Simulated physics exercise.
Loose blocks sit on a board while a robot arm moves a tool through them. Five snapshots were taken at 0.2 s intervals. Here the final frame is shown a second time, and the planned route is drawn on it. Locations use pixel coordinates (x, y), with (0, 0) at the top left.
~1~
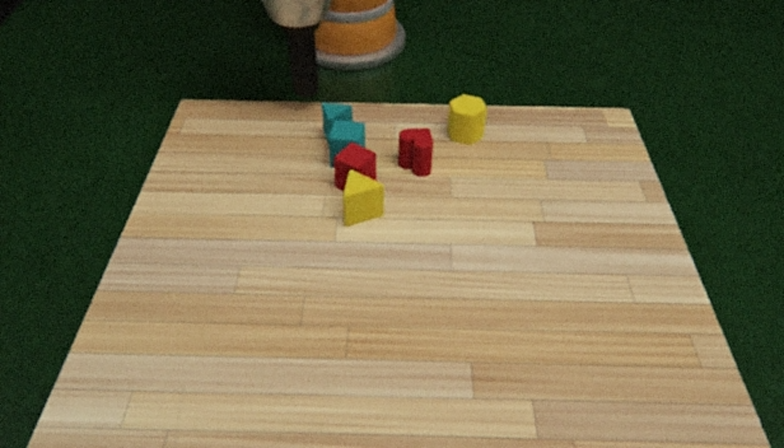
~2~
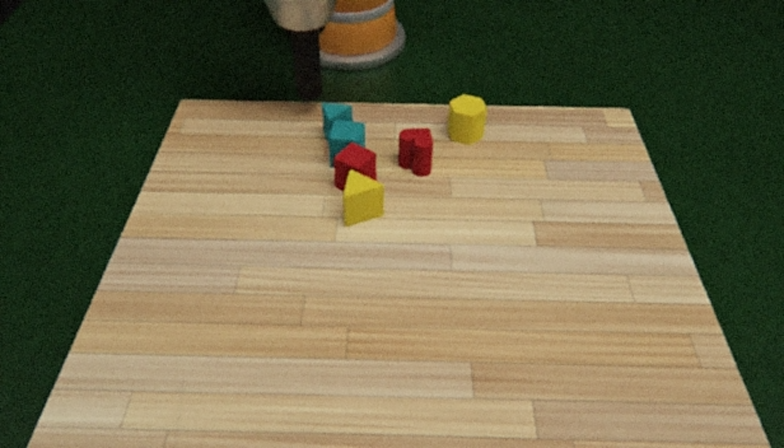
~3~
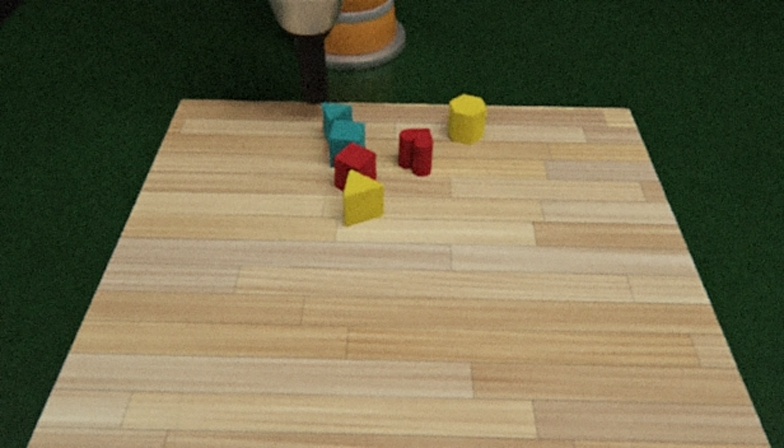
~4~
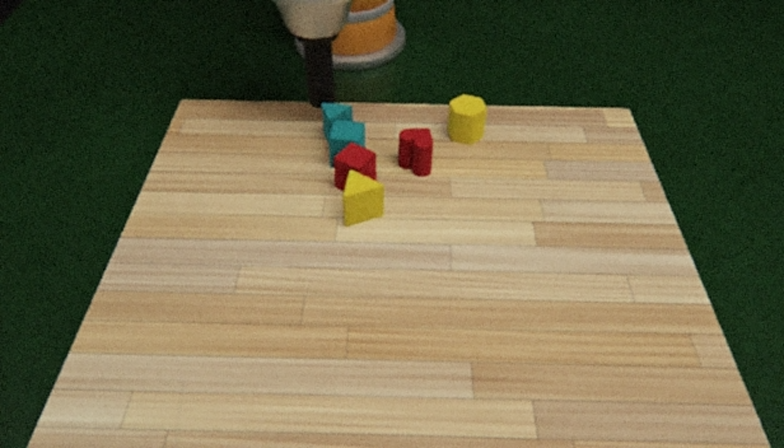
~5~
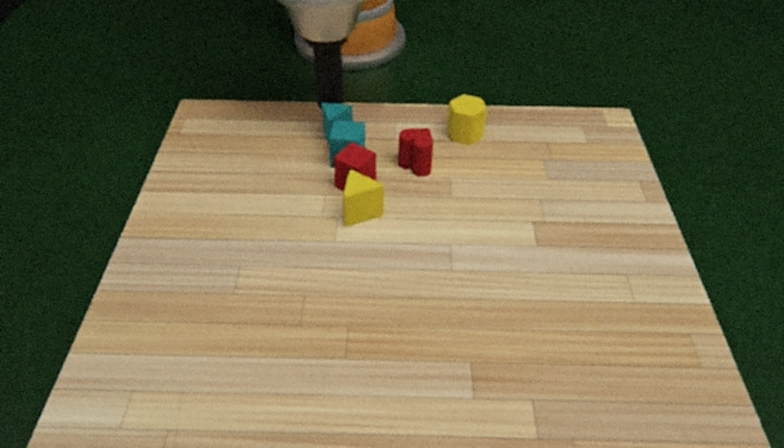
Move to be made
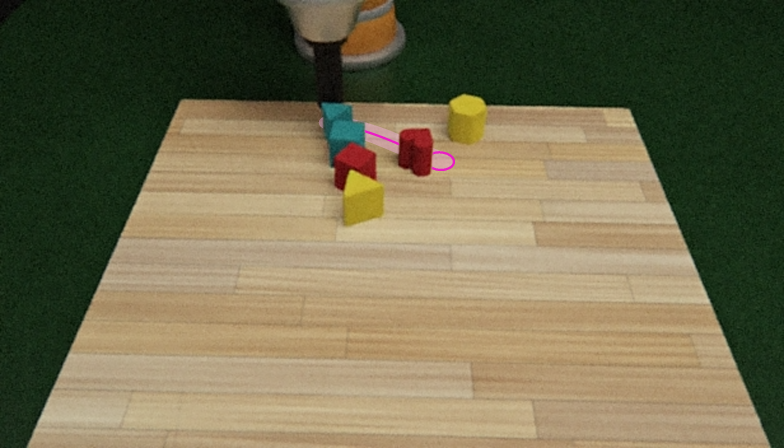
Robot arm inching its dark tool rightward behind turquoise, red and yellow blocks, which stay still on a wooden board.
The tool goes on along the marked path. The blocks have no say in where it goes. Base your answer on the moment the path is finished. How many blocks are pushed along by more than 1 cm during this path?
It should be one.
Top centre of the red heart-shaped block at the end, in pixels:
At (430, 147).
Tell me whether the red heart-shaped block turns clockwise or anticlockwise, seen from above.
Clockwise.
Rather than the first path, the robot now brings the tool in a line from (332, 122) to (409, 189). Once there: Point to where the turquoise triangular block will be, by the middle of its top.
At (328, 123).
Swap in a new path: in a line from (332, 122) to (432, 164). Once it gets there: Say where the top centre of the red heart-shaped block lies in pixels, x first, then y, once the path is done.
The middle of the upper face of the red heart-shaped block will lie at about (445, 153) in the picture.
Drawn move, from (332, 122) through (386, 139) to (440, 161).
The first path, step by step. One third of the way, tool at (369, 116); turquoise triangular block at (339, 110), turned 20° clockwise.
Two thirds of the way, tool at (405, 130); turquoise triangular block at (339, 110), turned 20° clockwise.
At the end, tool at (441, 144); turquoise triangular block at (339, 110), turned 20° clockwise; turquoise square still; red heart-shaped block at (430, 147), turned 35° clockwise.
